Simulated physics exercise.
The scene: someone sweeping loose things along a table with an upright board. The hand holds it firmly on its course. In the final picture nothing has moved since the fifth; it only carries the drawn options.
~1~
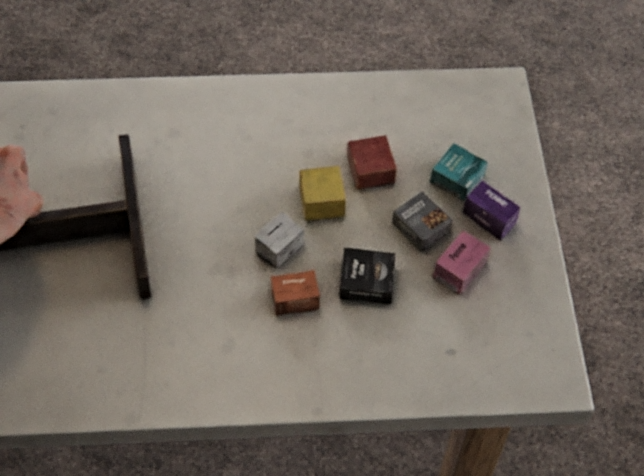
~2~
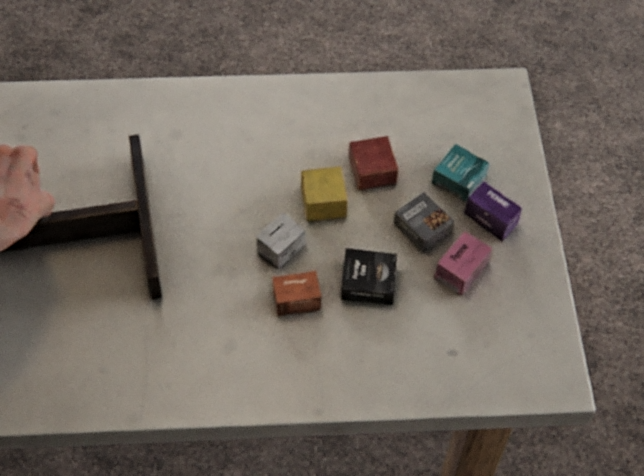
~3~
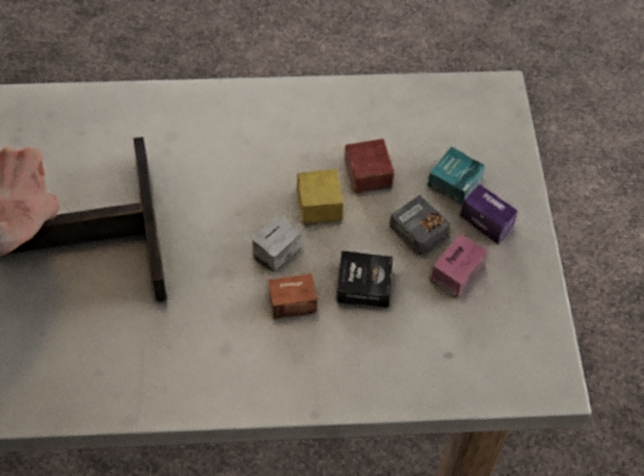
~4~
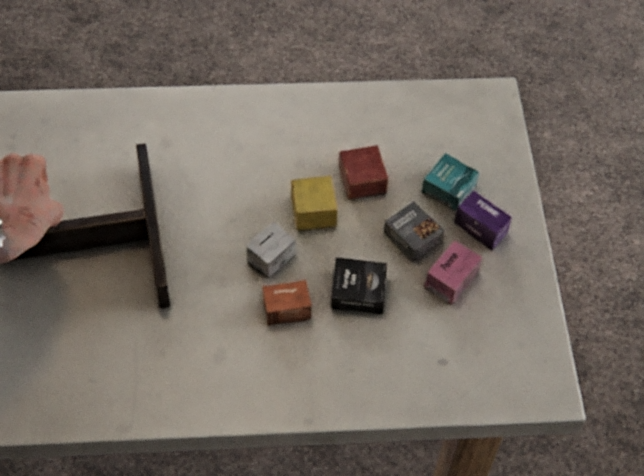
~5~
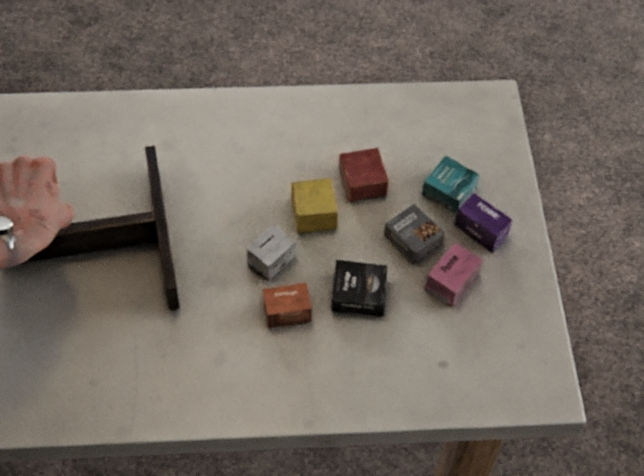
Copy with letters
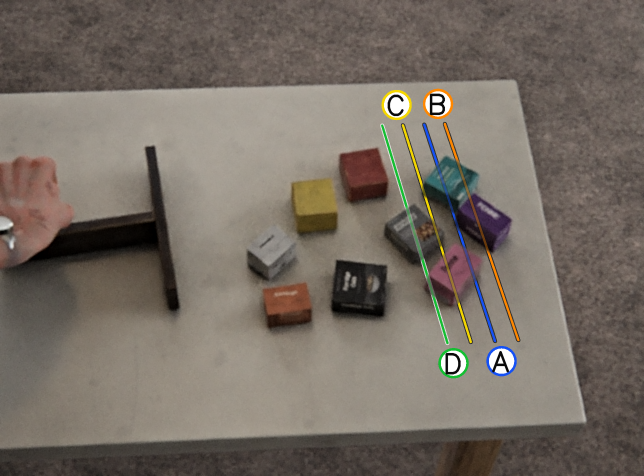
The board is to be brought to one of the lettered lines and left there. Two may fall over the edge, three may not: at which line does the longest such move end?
The farthest such stop is B.
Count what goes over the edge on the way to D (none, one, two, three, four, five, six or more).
By then, none.
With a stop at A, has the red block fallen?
No.
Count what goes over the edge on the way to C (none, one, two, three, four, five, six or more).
By then, none.
On the marked copy, A at (457, 226); B at (479, 225); C at (435, 227); D at (413, 227).
Following B. Soon after the start, board (275, 210); orange box (318, 310); black box (368, 288).
Later, board (389, 206); purple packet (491, 223); pink packet (488, 266).
In the end, board (480, 203); pink packet over the edge; purple packet over the edge; two fallen.
As for the rest, A is within the limit but short; C is within the limit but short; D is within the limit but short.
